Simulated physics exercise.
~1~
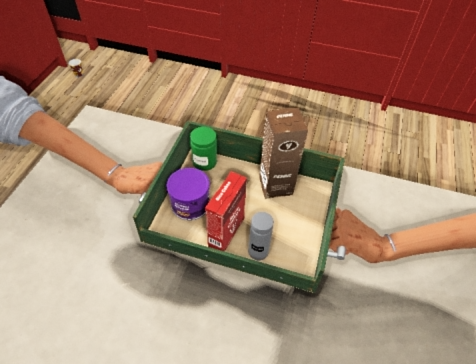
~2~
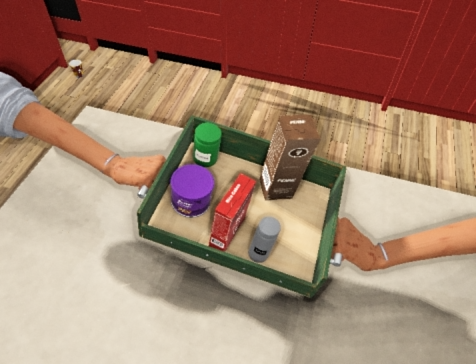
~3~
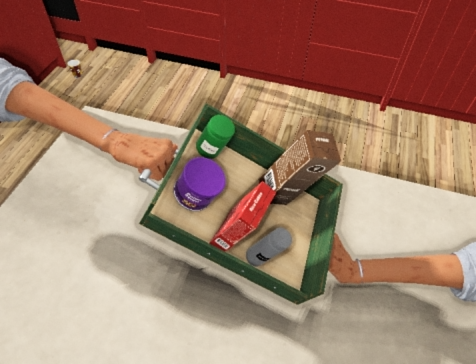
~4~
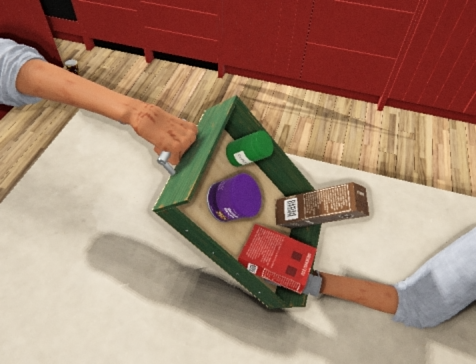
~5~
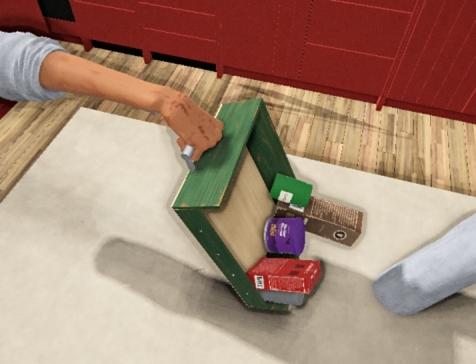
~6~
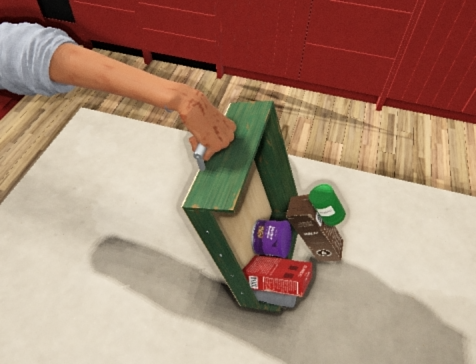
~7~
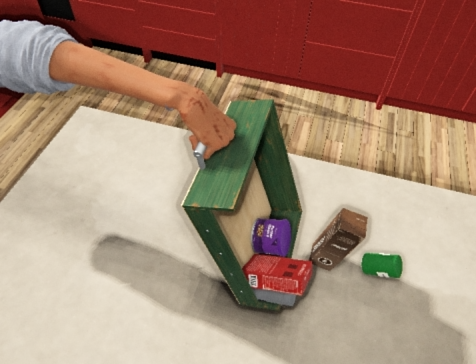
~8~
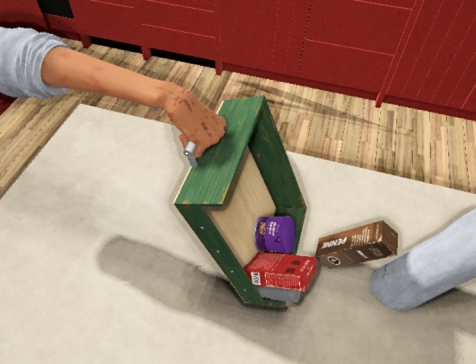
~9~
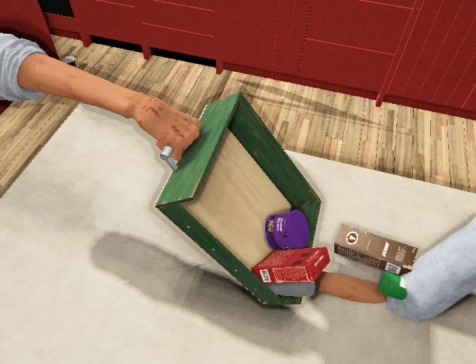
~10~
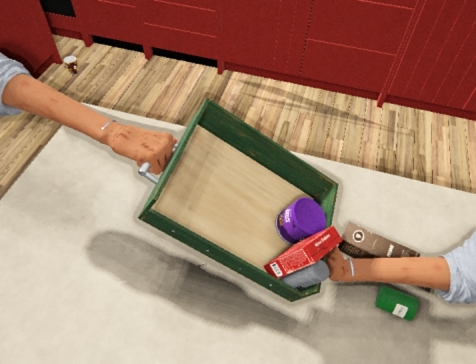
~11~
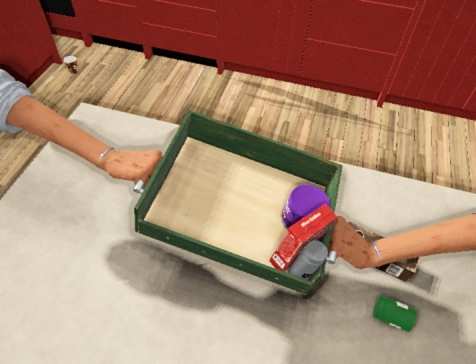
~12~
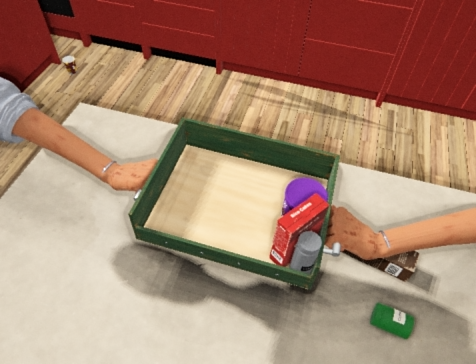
Green crate held by two hands tipping steeply right and levelling, spilling a brown carton and green jar, three items staying inside.
